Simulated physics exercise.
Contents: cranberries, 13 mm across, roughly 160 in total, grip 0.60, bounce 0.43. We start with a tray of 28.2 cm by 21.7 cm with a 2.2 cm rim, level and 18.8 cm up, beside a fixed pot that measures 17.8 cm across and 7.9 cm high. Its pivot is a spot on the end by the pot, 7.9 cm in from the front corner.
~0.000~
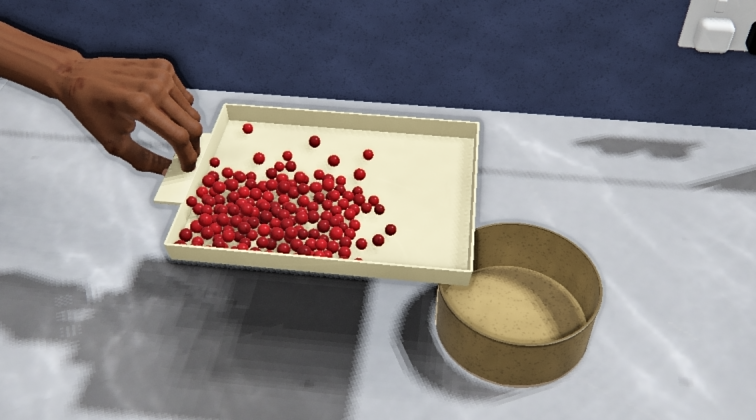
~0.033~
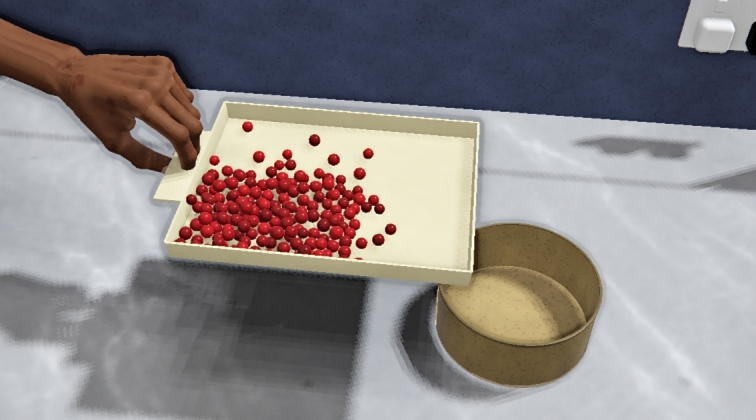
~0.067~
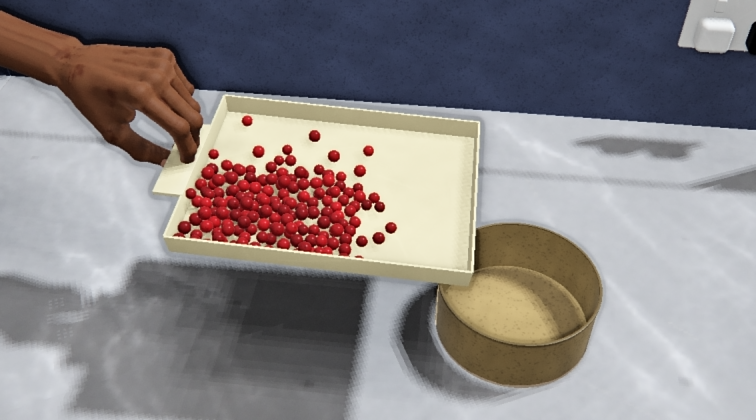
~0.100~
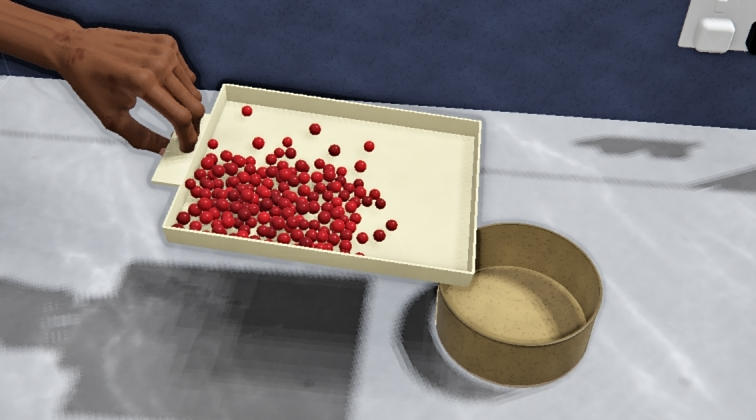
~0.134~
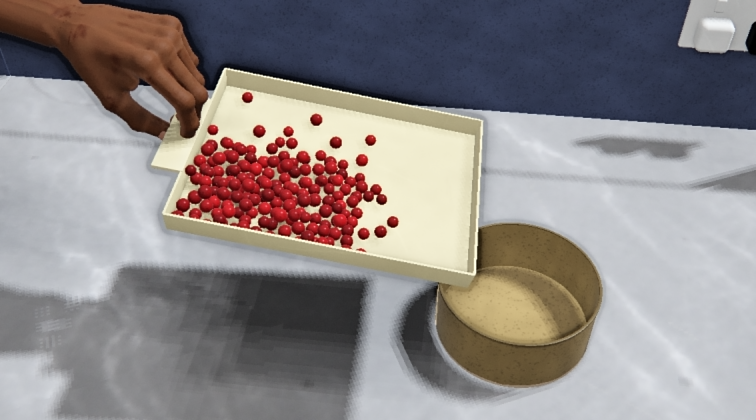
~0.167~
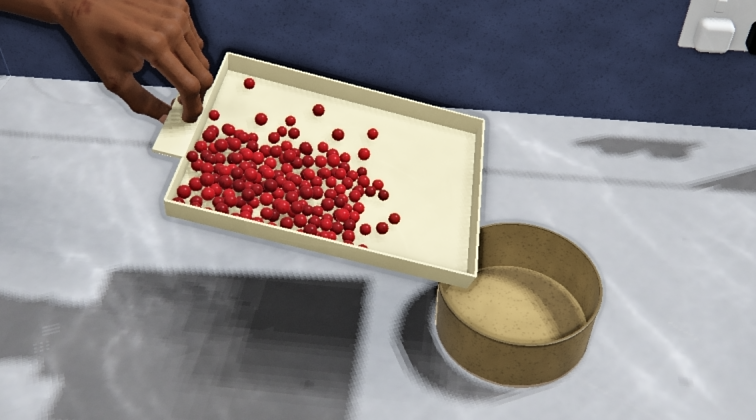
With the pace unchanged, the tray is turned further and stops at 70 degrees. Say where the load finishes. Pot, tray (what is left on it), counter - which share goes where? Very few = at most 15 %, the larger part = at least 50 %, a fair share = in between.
Pot - a fair share, left on the tray - a fair share, counter - a fair share.
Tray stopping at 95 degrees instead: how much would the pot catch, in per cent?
In that case some 55 per cent.
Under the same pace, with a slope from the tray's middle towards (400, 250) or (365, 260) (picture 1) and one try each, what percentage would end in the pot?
0 and 0 %.
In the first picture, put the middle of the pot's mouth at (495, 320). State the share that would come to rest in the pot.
Estimate: ~ 45 %.
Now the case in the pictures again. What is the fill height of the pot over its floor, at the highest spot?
Roughly 2.0 cm.
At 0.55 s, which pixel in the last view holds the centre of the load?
Load centre est.: (439, 196) px.
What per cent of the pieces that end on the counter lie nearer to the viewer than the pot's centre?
I'd put it at around 90 per cent.
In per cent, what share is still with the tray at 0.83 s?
Estimate: About 40 percent.
After 0.40 s, tilt 43 degrees; the tray holds 100 %, the pot 0 %.
After 0.55 s, tilt 61 degrees; the tray holds 100 %, the pot 0 %.
Then, at 0.83 s, tilt 70 degrees; the tray holds 40 %, the pot 25 %.
At rest (1.7 s), pot 35 %, tray 35 %, counter 30 %.
